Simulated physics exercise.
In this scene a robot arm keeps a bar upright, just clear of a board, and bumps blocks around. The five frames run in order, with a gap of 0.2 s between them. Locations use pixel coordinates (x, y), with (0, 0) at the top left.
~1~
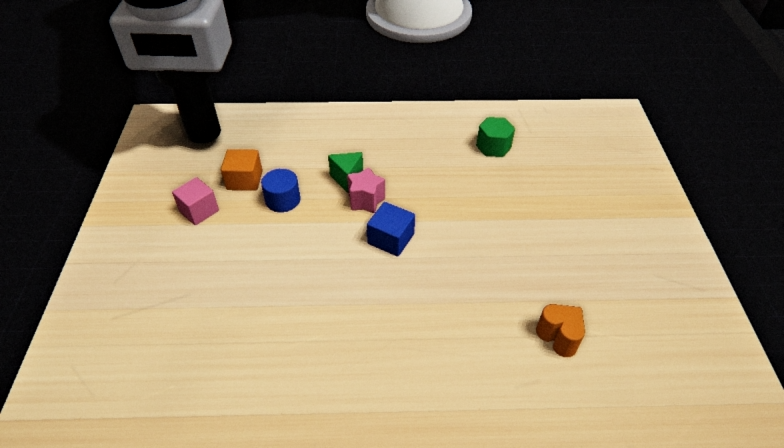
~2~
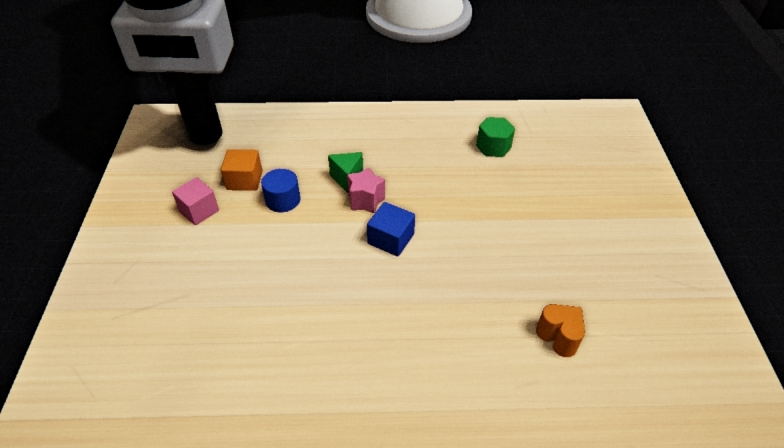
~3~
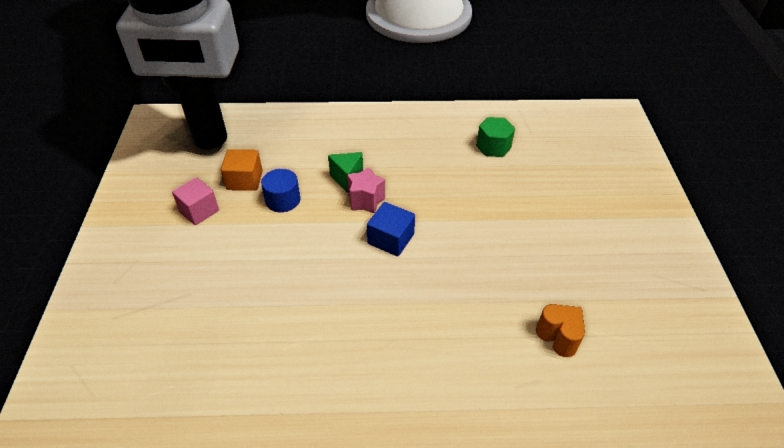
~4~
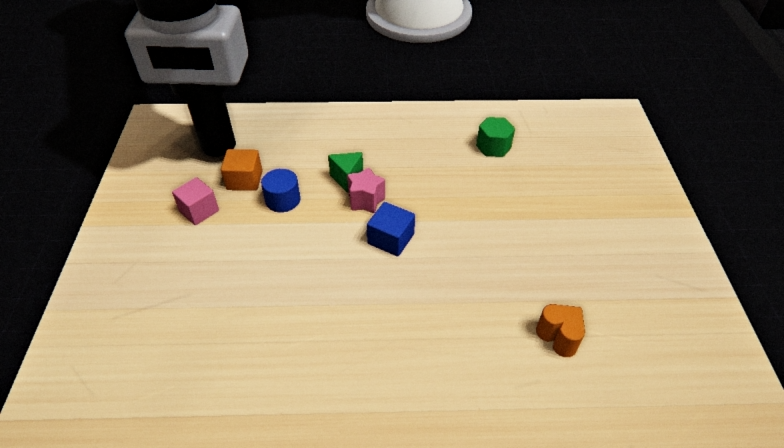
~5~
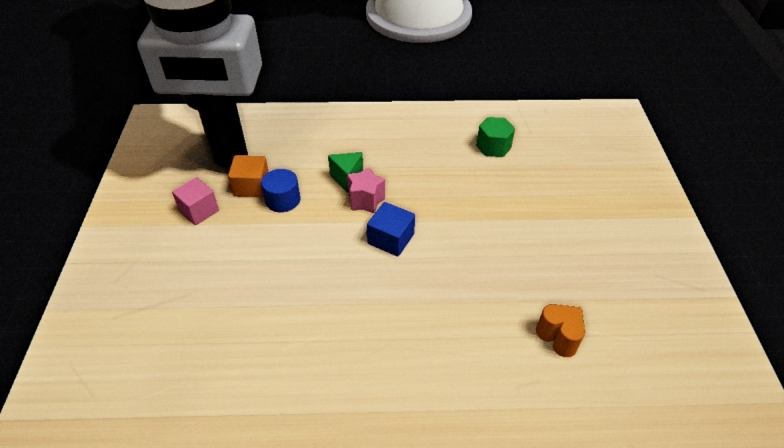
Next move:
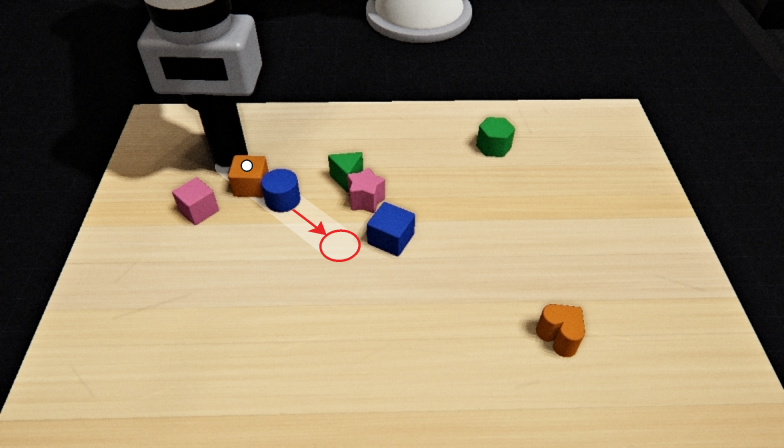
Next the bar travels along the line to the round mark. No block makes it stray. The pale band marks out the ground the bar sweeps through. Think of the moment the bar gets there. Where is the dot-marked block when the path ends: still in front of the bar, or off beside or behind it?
It will get left beside or behind the bar.
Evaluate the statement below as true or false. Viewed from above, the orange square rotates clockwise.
Verdict: True.
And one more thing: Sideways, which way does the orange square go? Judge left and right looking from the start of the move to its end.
It shifts to the right.
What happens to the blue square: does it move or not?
The blue square will be pushed away from where it stands.
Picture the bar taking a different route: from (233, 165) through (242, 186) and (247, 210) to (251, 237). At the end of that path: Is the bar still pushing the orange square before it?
I believe not.
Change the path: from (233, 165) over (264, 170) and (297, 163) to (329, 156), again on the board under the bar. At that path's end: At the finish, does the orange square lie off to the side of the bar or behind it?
It seems so.
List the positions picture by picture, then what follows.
The first picture shows tip of the bar at (204, 133), middles of tops, orange square at (239, 159), blue round block at (279, 180), pink star block at (365, 180), blue square at (391, 218).
The second picture shows bar at (206, 134), nothing pushed.
The third picture shows bar at (211, 139), nothing pushed.
The fourth picture shows bar at (219, 146), nothing pushed.
The fifth picture shows bar at (230, 156), orange square at (247, 166), blue round block at (279, 180), pink star block at (365, 180), blue square at (391, 218).
The line goes in a line from (233, 165) to (340, 245); the dot is on the orange square.
The first path, step by step. One third of the way, bar at (265, 181); orange square at (263, 198), turned 55° clockwise; blue round block at (305, 200).
Two thirds of the way, bar at (301, 208); orange square at (270, 217); blue round block at (328, 214).
At the end, bar at (339, 237); orange square at (270, 217), turned 130° clockwise; blue round block at (371, 243); pink star block unmoved; blue square at (403, 223), turned 45° anticlockwise.
